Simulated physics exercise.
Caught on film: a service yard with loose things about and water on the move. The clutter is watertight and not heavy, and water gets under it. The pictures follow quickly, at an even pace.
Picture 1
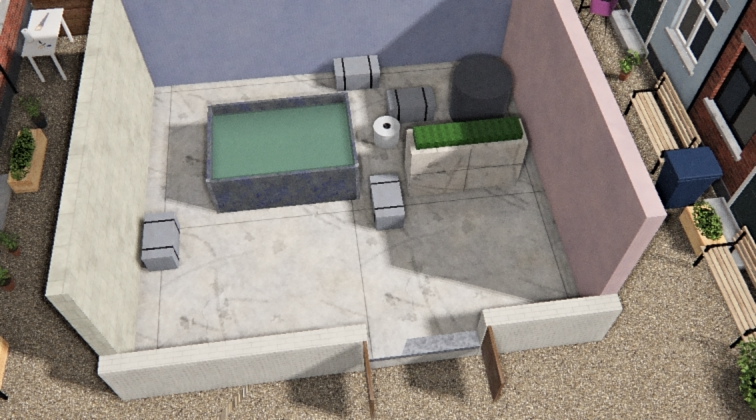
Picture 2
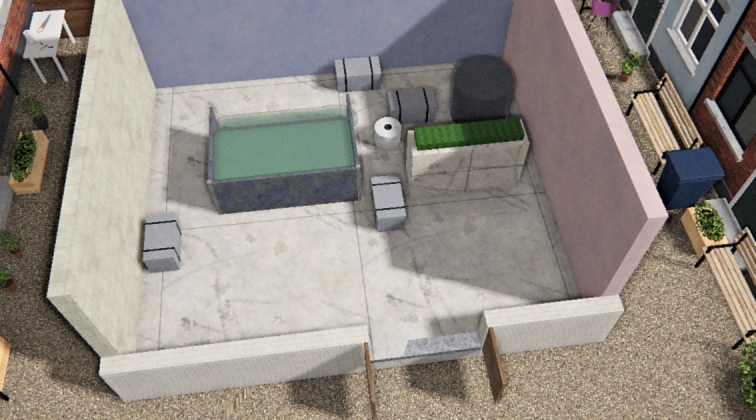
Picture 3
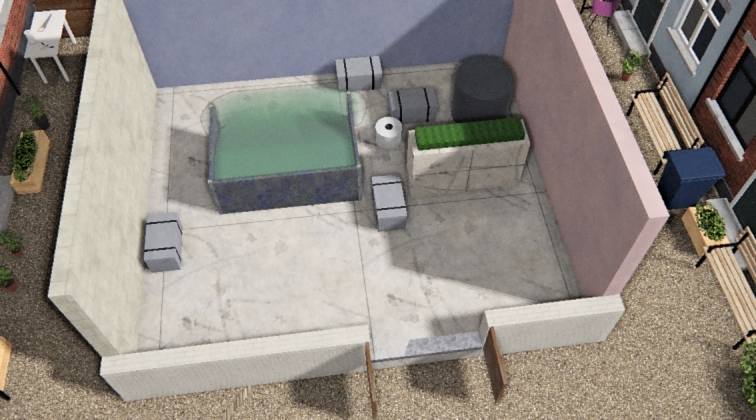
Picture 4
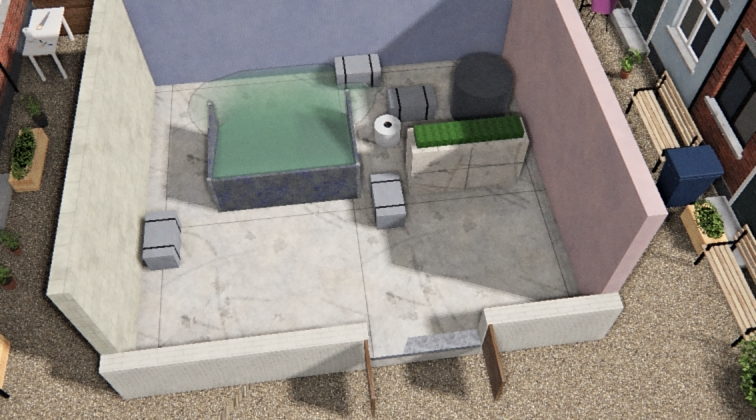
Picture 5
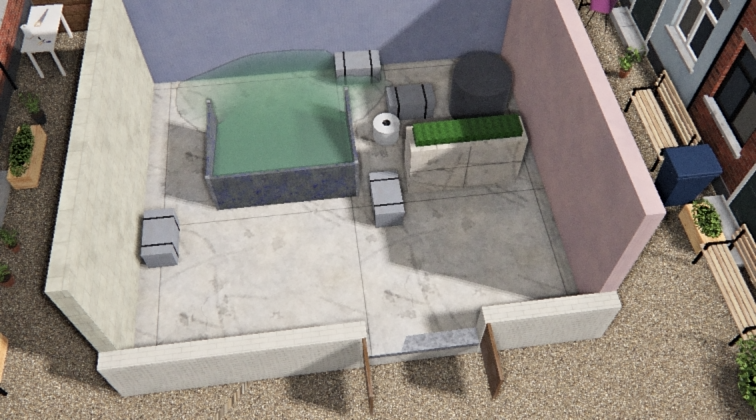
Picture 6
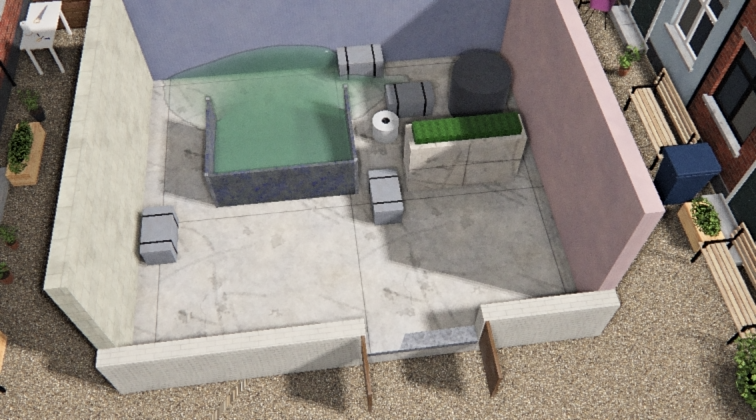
In this clip, the back wall of a raised pool in a walled yard drops away, and green water surges over that side and spreads across the paving toward the blue wall, while the strapped grey trunks barely shift.
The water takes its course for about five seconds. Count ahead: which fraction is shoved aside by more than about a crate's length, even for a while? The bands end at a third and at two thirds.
Share: From one to two thirds.
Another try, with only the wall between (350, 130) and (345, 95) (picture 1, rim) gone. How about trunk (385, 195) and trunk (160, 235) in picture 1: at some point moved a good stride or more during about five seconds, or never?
In turn: Never so far, no.
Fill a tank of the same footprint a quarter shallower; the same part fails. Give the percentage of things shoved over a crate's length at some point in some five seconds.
Roughly 60 per cent.
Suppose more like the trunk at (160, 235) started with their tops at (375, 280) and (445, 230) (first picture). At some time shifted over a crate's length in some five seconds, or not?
In turn: Short of that, under that.
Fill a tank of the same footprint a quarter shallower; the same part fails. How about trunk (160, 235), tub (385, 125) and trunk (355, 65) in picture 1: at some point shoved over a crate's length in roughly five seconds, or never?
In that order: Shifted that much, no, shifted that much.
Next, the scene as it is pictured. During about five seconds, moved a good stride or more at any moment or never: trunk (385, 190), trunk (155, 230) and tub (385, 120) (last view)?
One after the other: Less than that, shifted that much, not that far.
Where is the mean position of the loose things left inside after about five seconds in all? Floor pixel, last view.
Around (371, 172).
A moment on, 0 of 5 are well off their spots; 0 afloat.
Next, 1 of 5 are well off their spots; 1 afloat.
Later, 3 of 5 are well off their spots; 3 afloat.
In the end, 3 of 5 are well off their spots, and 3 have been at some point; 2 afloat.
